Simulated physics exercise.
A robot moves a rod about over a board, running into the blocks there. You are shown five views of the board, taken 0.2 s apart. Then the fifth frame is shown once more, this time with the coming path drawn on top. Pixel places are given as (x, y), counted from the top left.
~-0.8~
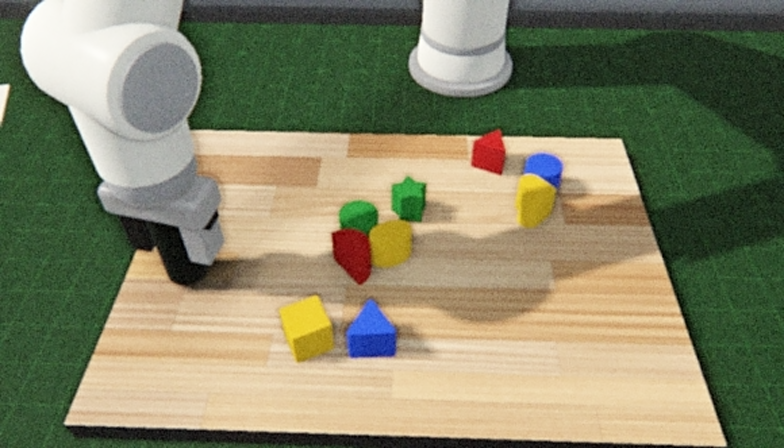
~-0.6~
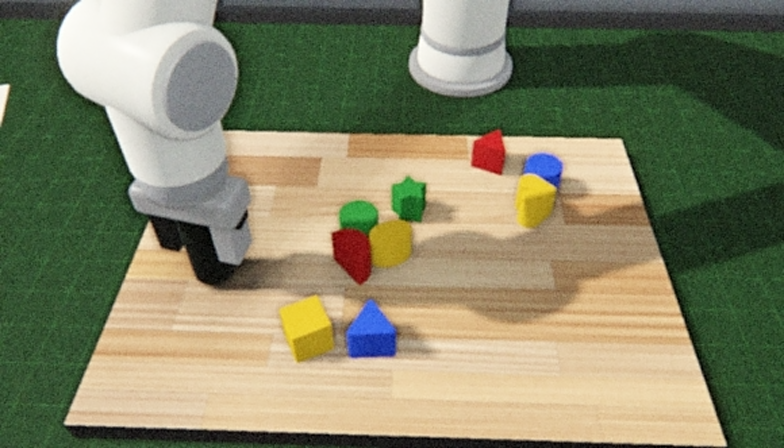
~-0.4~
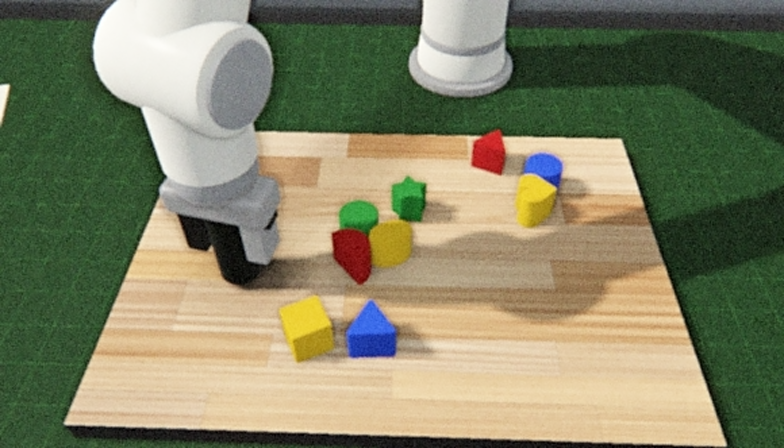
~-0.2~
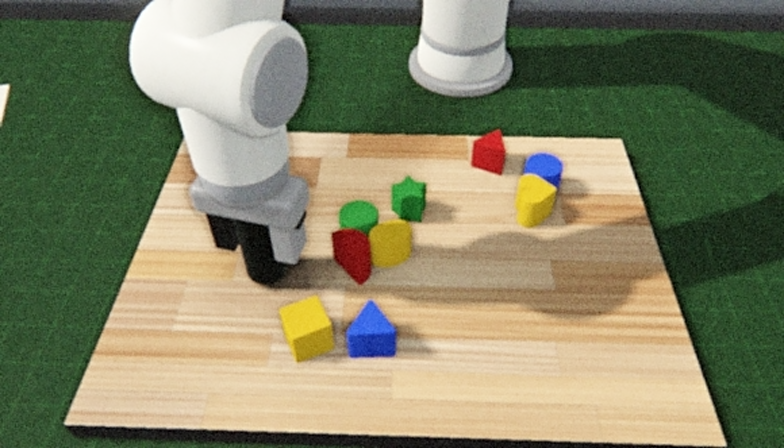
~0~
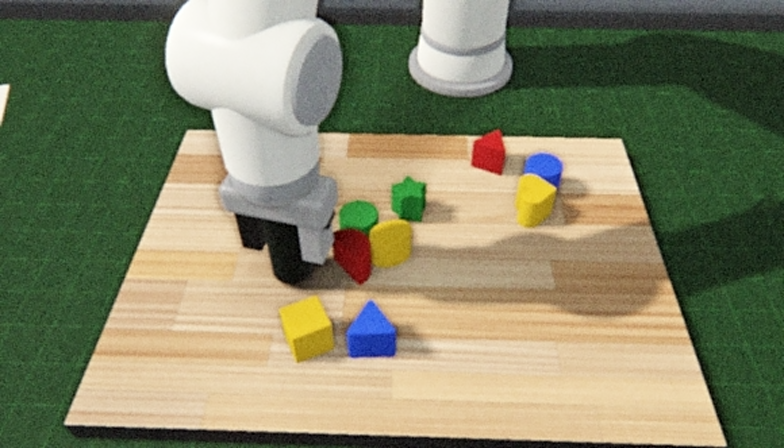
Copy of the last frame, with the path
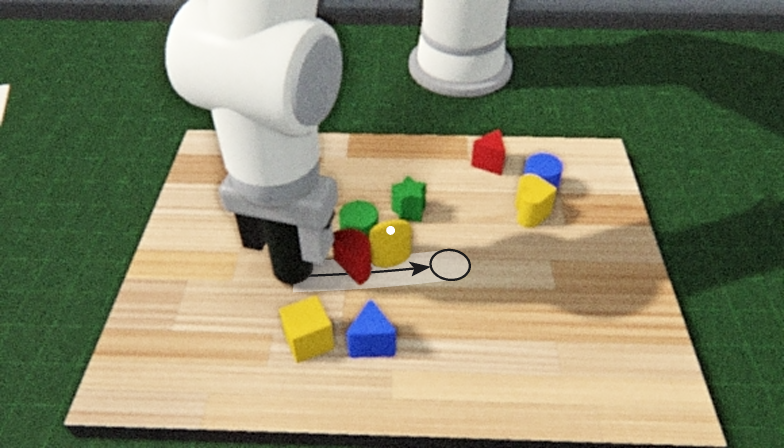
A white robot arm slid its black tip steadily to the right across a wooden board, drawing close to a cluster of red, green and yellow blocks, while all the blocks stayed still.
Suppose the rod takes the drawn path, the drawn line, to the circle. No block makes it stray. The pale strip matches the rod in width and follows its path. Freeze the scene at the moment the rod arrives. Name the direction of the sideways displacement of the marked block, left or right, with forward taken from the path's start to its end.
Facing the way the path runs, start to end, you'll find the marked block has shifted left.
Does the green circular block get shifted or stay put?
At the moment the path ends, the green circular block still stands where it did.
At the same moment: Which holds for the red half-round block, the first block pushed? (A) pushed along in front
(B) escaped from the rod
The one that fits is A, pushed along in front.
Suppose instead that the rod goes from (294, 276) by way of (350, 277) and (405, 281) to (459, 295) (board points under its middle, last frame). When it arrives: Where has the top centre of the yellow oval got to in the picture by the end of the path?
It ends at (442, 216).
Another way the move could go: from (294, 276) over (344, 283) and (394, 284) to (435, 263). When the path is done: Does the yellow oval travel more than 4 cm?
Answer: No.
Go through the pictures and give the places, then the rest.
In the first frame, tip of the rod at (188, 270), middles of tops, red half-round block at (353, 241), green circular block at (358, 213), yellow oval at (391, 230).
In the second frame, rod at (215, 270), nothing pushed.
In the third frame, rod at (241, 270), nothing pushed.
In the fourth frame, rod at (267, 269), nothing pushed.
In the fifth frame, rod at (293, 269), red half-round block at (353, 241), green circular block at (358, 213), yellow oval at (391, 230).
The line goes from (294, 276) over (373, 272) to (450, 265); the dot is on the yellow oval.
On the path given first. One third of the way, rod at (347, 267); red half-round block at (377, 242), turned 20° clockwise; yellow oval at (409, 228), turned 25° anticlockwise.
Two thirds of the way, rod at (400, 263); red half-round block at (432, 240), turned 35° clockwise; yellow oval at (442, 217), turned 115° anticlockwise.
At the end, rod at (451, 258); red half-round block at (483, 231); green circular block unmoved; yellow oval at (453, 209), turned 155° anticlockwise.
